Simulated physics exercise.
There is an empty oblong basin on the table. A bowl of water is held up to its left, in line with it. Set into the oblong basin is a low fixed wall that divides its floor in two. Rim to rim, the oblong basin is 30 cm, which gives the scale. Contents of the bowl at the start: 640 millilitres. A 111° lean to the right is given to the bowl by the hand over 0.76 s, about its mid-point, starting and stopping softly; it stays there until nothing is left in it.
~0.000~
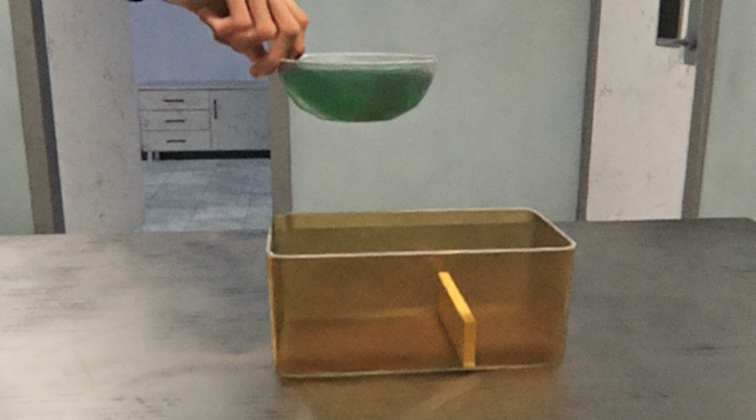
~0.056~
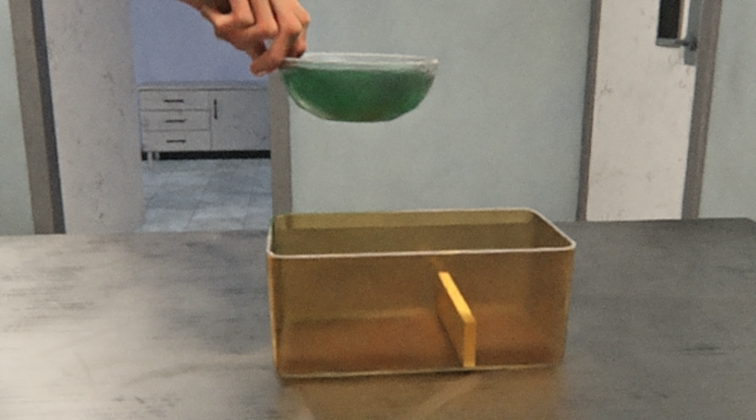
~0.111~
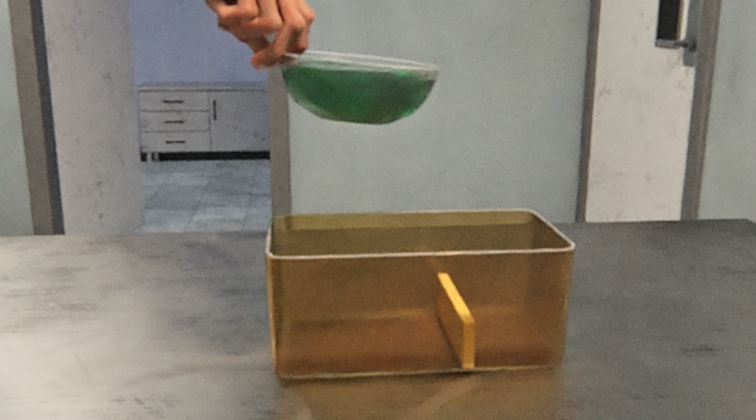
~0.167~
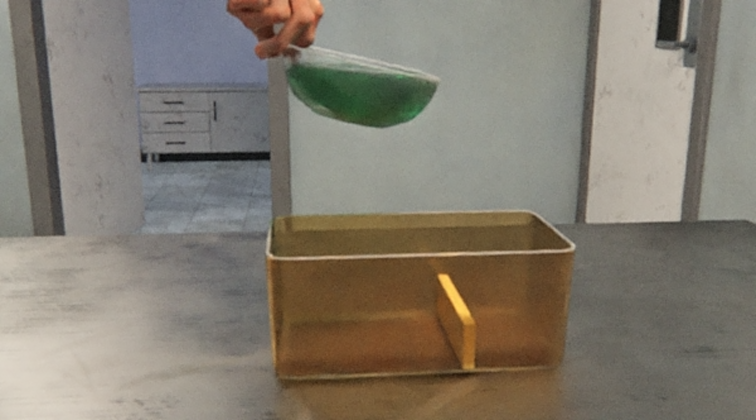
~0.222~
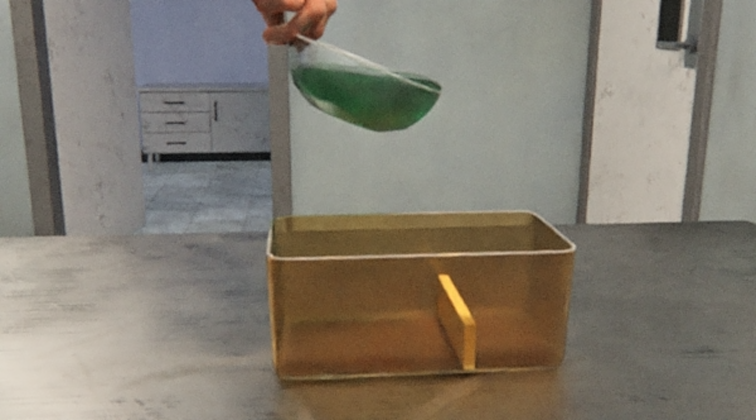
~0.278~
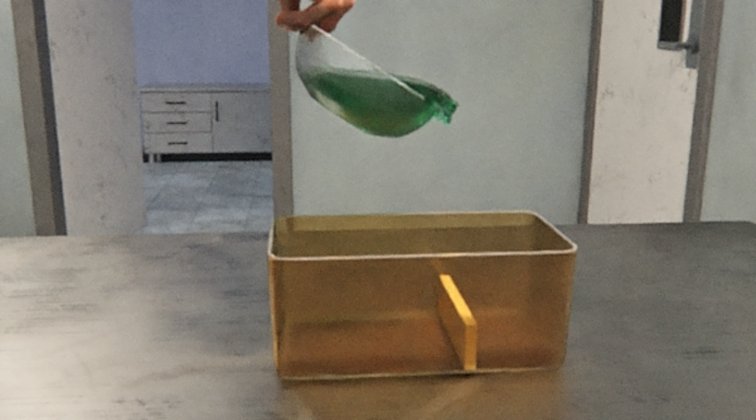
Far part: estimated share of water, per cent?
63 per cent.
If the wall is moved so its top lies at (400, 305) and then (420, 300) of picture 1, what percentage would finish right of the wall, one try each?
The first try gives 85 percent and the second 80 percent.
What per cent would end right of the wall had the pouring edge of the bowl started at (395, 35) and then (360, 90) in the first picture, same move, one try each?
I'd say 40 percent on the first go, 5 percent on the next.
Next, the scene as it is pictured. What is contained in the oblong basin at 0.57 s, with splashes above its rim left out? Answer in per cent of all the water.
About 68%.
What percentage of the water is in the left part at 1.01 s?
Reading: Approx. 34 per cent.
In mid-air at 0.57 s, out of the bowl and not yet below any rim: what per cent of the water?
Close to 28 in a hundred.
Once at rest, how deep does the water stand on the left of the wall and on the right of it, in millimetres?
Roughly 8 mm on the left side and 28 mm on the right side.
After 0.57 s the tilt is 95° and 4 per cent is still to pour, 3 is left of the wall and 64 right of it.
After 0.79 s the tilt is 111° and 0 per cent is still to pour, 26 is left of the wall and 67 right of it.
After 1.01 s the tilt is 111° and 0 per cent is still to pour, 34 is left of the wall and 63 right of it.
After 1.26 s the tilt is 111° and 0 per cent is still to pour, 34 is left of the wall and 63 right of it.
In the end 34 per cent lies left of the wall, 63 right of it and 3 outside.
